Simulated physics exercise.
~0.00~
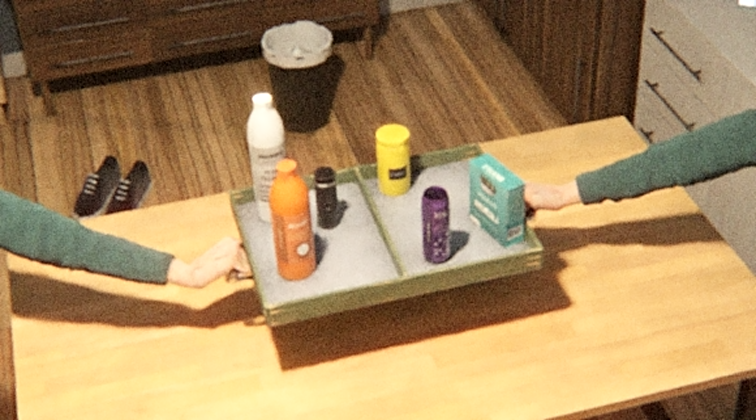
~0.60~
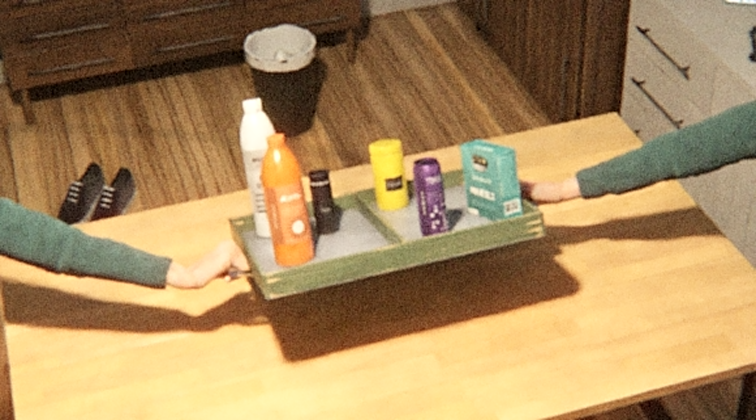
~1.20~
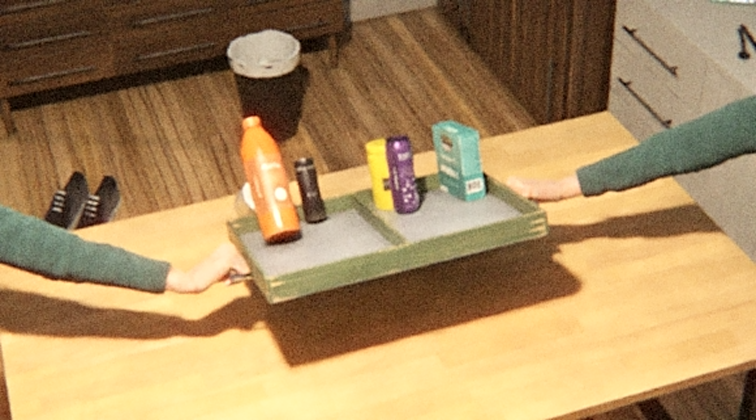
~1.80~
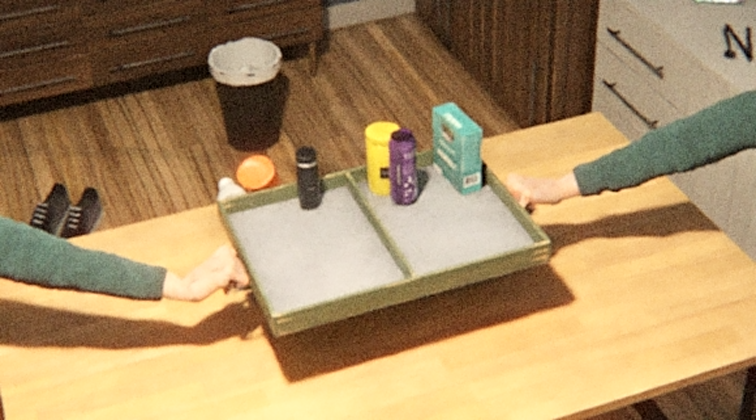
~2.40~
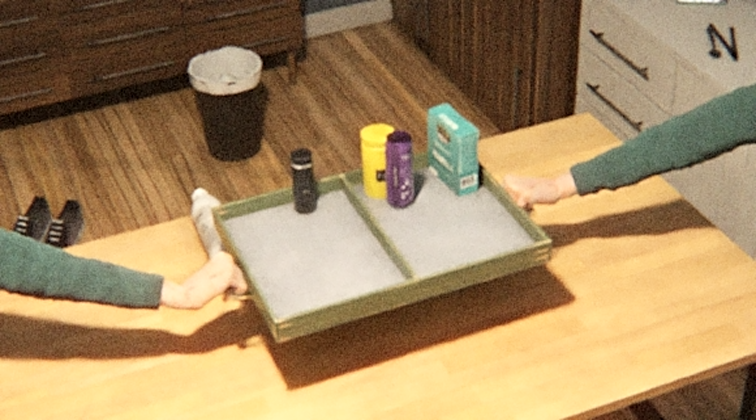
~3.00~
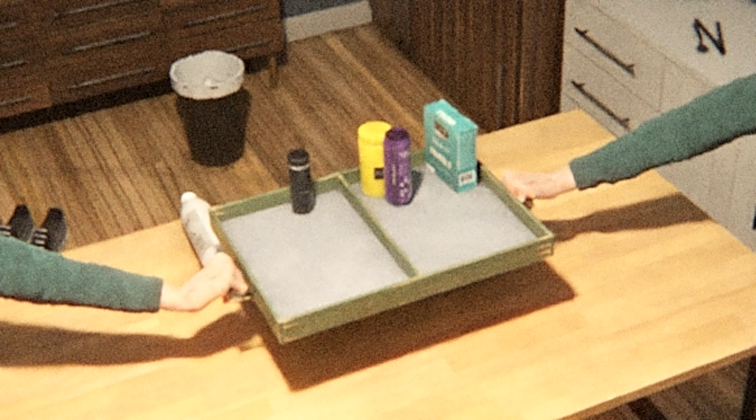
Hands tilting a green divided tray over a wooden table, white and orange bottles toppling off the far side, four containers staying upright.
